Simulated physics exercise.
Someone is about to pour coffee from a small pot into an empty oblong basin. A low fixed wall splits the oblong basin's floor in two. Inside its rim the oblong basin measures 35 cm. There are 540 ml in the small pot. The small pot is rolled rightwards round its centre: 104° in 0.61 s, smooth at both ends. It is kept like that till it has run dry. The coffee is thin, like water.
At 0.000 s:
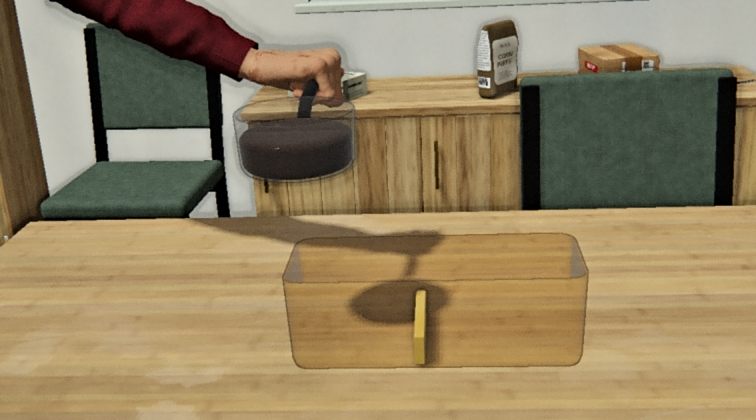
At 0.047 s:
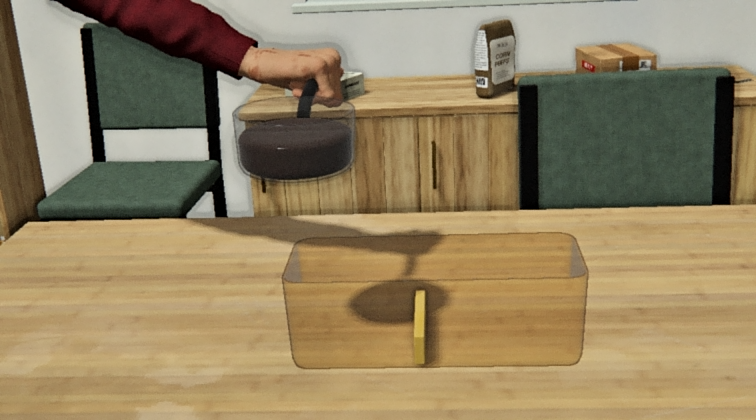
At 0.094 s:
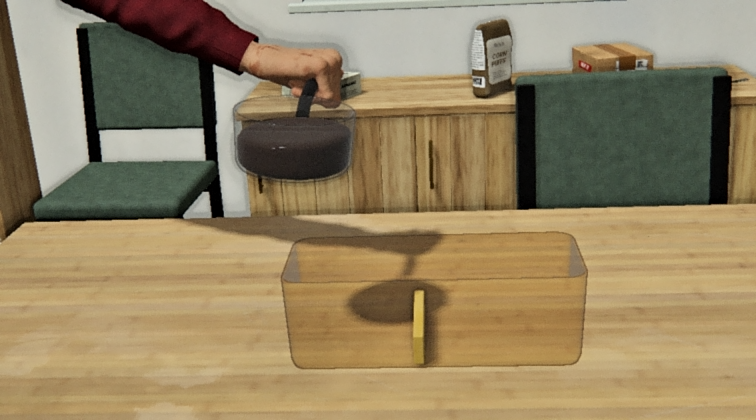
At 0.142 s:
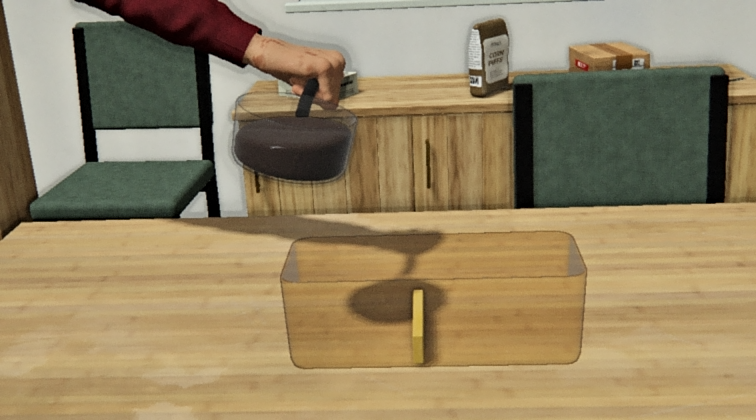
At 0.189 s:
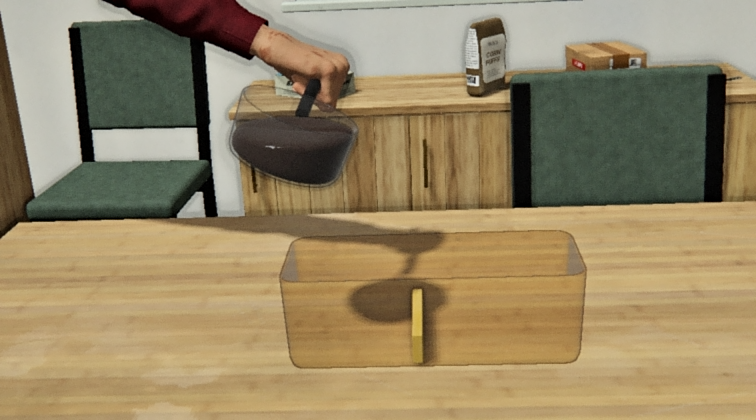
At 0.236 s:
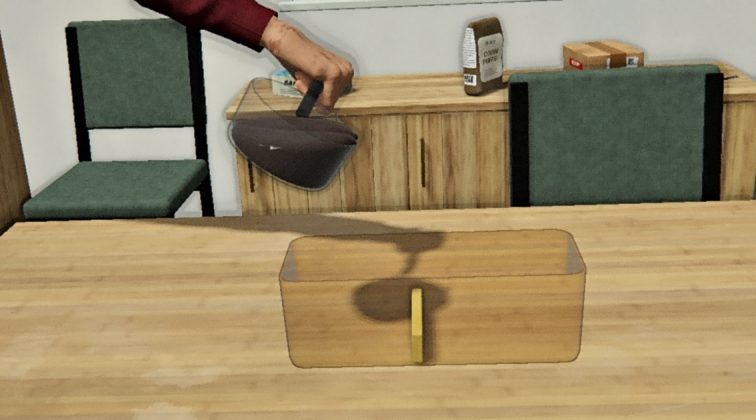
A small clear pot of dark coffee, gripped by a hand in a dark red sleeve, tilted slowly and then more steeply to the right above a wooden table holding a see-through oblong basin.
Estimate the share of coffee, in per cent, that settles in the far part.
The far part has some 22 per cent.
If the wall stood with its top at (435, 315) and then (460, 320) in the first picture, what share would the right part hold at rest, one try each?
In turn about 10 and 20 per cent.
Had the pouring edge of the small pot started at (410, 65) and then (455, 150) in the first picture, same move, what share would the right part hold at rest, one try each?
In turn about 85 and 90 per cent.
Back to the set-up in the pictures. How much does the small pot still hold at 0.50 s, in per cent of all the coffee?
Near 26 in a hundred.
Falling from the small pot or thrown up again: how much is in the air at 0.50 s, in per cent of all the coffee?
Some 52 per cent.
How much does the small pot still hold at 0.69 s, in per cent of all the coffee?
About 6 per cent.
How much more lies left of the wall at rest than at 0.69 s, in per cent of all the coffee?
About 7 per cent.
Then, 0.50 s in, the tilt is 96° and 26 per cent is still to pour, 19 is left of the wall and 4 right of it.
Then, 0.69 s in, the tilt is 104° and 6 per cent is still to pour, 68 is left of the wall and 18 right of it.
Then, 0.89 s in, the tilt is 104° and 0 per cent is still to pour, 74 is left of the wall and 21 right of it.
Then, 1.11 s in, the tilt is 104° and 0 per cent is still to pour, 75 is left of the wall and 22 right of it.
Finally, 75 per cent lies left of the wall, 22 right of it and 3 outside.
